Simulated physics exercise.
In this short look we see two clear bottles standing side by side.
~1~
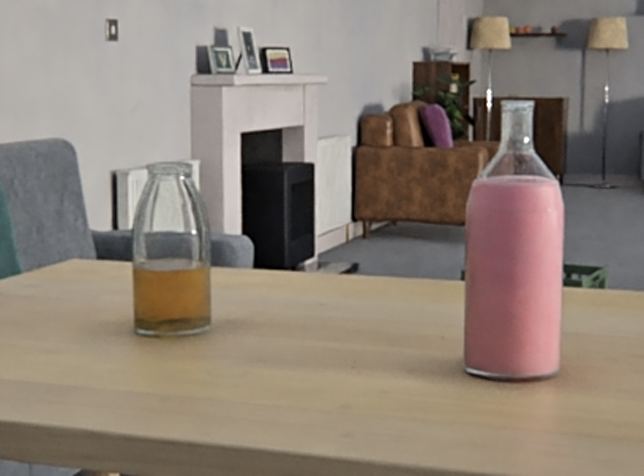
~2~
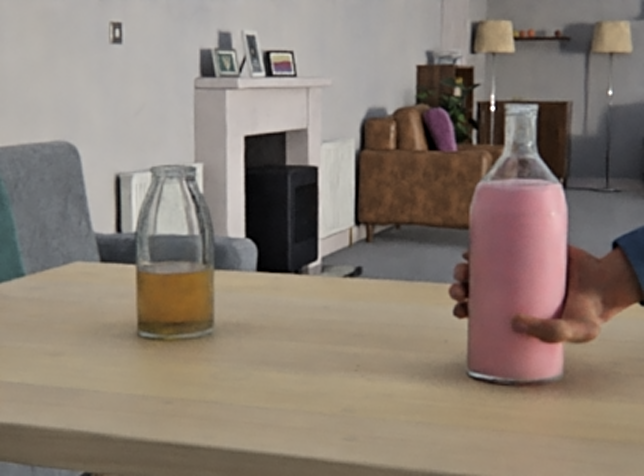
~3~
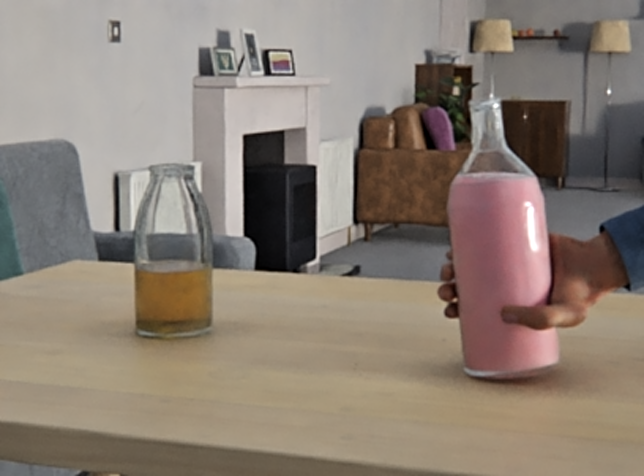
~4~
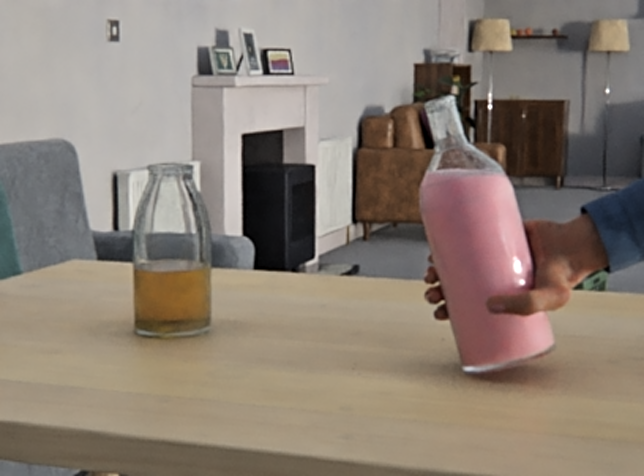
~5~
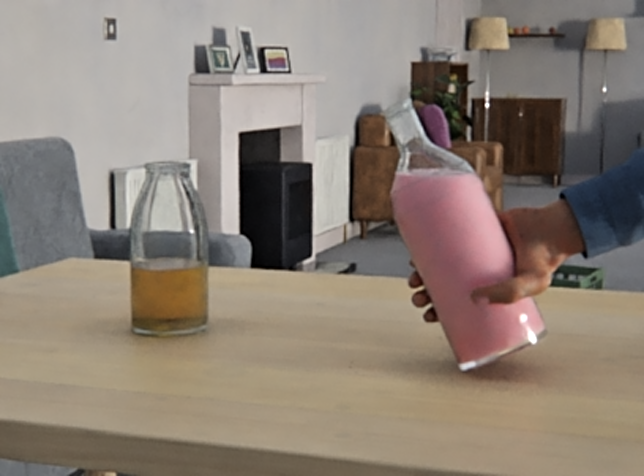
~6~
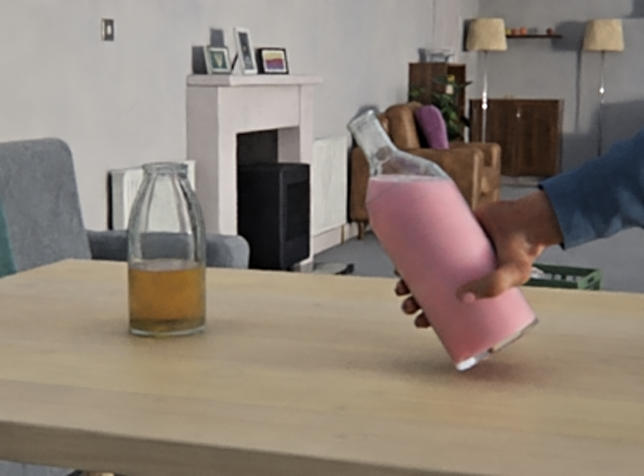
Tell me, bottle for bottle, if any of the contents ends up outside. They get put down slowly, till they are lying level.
Left: The result will be some loss; right: The result will be some loss.
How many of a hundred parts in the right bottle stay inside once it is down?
Roughly 35 percent stays in.
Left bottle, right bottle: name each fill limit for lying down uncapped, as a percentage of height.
Around 16 percent for the first, 26 percent for the second.
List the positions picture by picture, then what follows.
Both stand upright; right bottle (515, 234) about two thirds full, open; left bottle (171, 244) about a third full, open, in the first picture.
A hand takes the right bottle; right bottle about two thirds full, surface at (519, 184); left bottle about a third full, surface at (175, 268), in the second picture.
The right bottle tips; right bottle (498, 231) about two thirds full; left bottle (173, 246) about a third full, in the third picture.
The right bottle tips; right bottle about two thirds full, surface at (459, 174); left bottle about a third full, surface at (172, 266), in the fourth picture.
The right bottle tips; right bottle (449, 224) tipped 25°; left bottle (169, 244) about a third full, in the fifth picture.
The right bottle tips; right bottle (427, 228) tipped 35°, open; left bottle about a third full, surface at (167, 266), open, in the sixth picture.
Shortly, the right bottle is nearly down; right bottle, it leaks.
Then, the right bottle lies flat; right bottle, it leaks.
At the finish, both lie flat; right bottle, it leaks; left bottle, it leaks.
